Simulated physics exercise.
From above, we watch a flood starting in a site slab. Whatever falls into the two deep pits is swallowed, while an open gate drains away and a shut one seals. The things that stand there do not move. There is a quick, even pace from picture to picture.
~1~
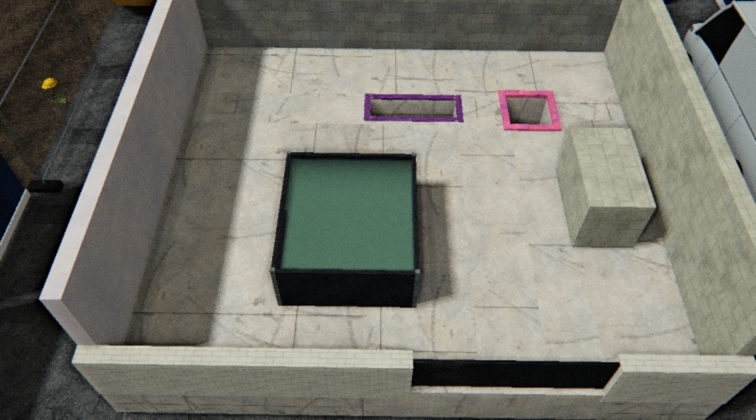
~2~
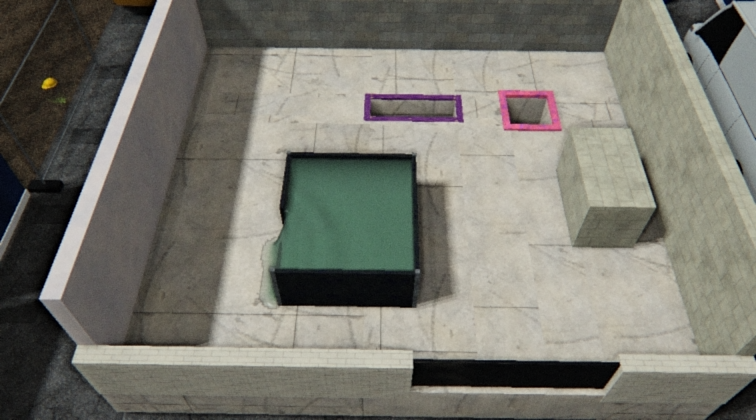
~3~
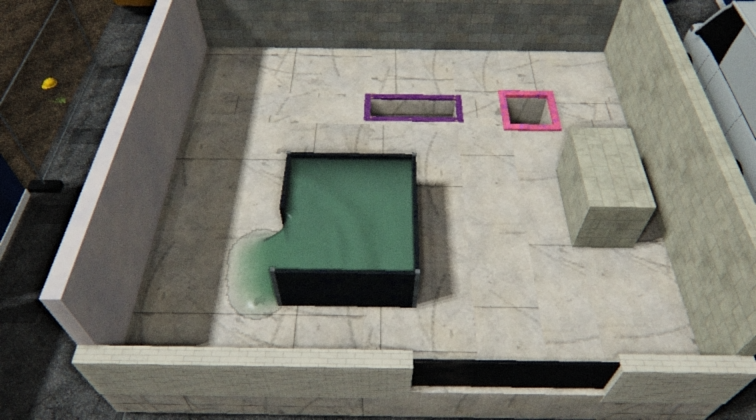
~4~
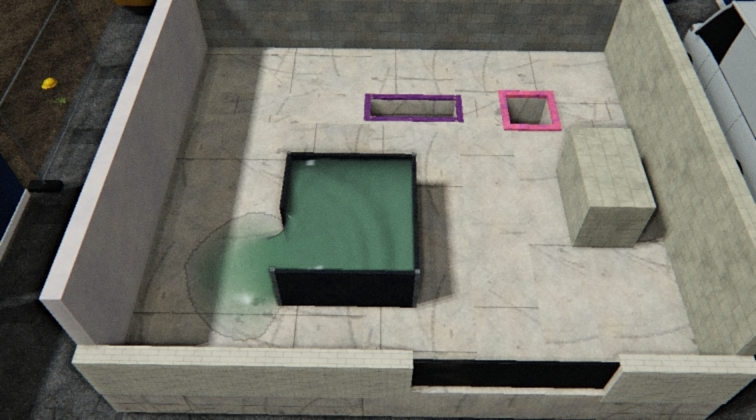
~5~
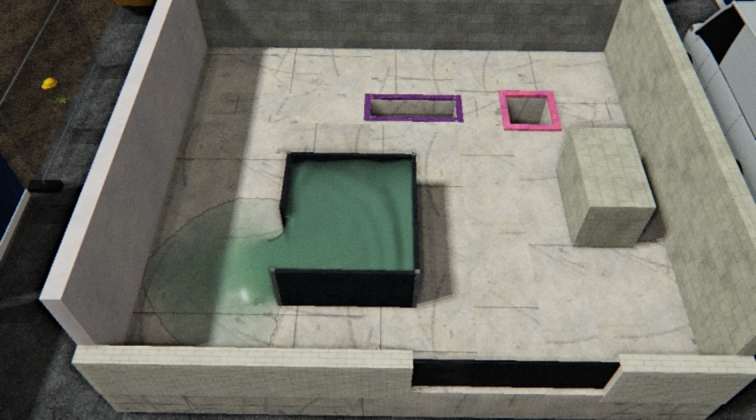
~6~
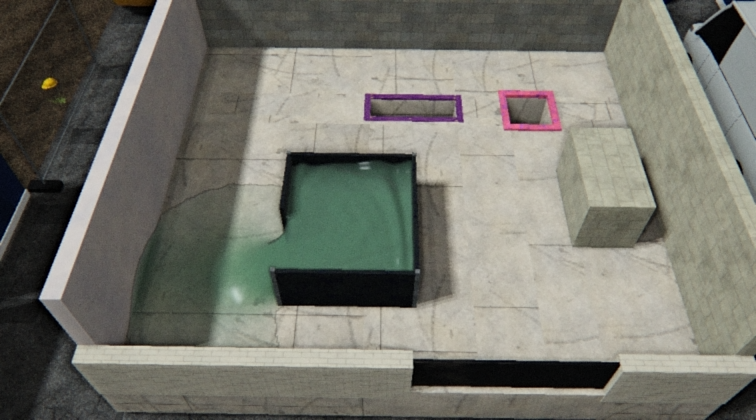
At first, still green water fills a dark open tank on a pale, walled slab. Then water pours out through a gap in the tank's left side and spreads leftward across the floor in a widening, rounded pool, reaching the left wall while the nearby block and the purple and pink framed openings stay put.
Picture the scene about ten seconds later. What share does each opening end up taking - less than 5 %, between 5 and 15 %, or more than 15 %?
In the end, the gate takes less than 5 %, the purple pit takes between 5 and 15 %, the pink pit takes less than 5 %.
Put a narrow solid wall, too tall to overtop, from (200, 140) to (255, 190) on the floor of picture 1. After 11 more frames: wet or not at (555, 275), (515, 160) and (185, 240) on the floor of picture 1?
As the points were listed, they come out free from flooding, free from flooding, and finally taken by the flood.
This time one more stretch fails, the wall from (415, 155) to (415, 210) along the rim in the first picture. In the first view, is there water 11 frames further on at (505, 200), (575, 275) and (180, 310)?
Result, in sequence: Inundated; inundated; untouched by the flood.
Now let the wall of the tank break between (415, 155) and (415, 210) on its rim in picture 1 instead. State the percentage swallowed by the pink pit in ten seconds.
Share recorded - pink: 15 %.
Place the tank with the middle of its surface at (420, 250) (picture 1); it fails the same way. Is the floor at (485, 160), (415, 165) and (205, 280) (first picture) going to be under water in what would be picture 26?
In order: Unflooded, then unflooded, then inundated.
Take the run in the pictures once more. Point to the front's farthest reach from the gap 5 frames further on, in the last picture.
The front should reach about (182, 140).
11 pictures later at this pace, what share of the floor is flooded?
About 20 in a hundred.
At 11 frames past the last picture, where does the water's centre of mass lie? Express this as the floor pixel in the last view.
Around pixel (272, 257) of the last picture.
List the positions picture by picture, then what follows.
In the first frame, still water in the open tank at (349, 212).
In the second frame, water pours out at (284, 259) and has run to (276, 306).
In the third frame, the front is at (241, 244), out from the gap at (284, 262).
In the fourth frame, water pours out at (284, 263) and has run to (197, 256).
In the fifth frame, water pours out at (284, 263) and has run to (152, 262).
In the sixth frame, the front is at (129, 330), out from the gap at (284, 262).
A moment on, water covers 15 % of the floor; the gate 0 %, the purple pit 0 %, the pink pit 0 %.
Next, water covers 20 % of the floor; the gate 0 %, the purple pit 0 %, the pink pit 0 %.
Then, water covers 45 % of the floor; the gate 0 %, the purple pit 0 %, the pink pit 0 %.
Later, water covers 70 % of the floor; the gate 0 %, the purple pit 1 %, the pink pit 0 %.
In the end, water covers 95 % of the floor; the gate 0 %, the purple pit 8 %, the pink pit 1 %.
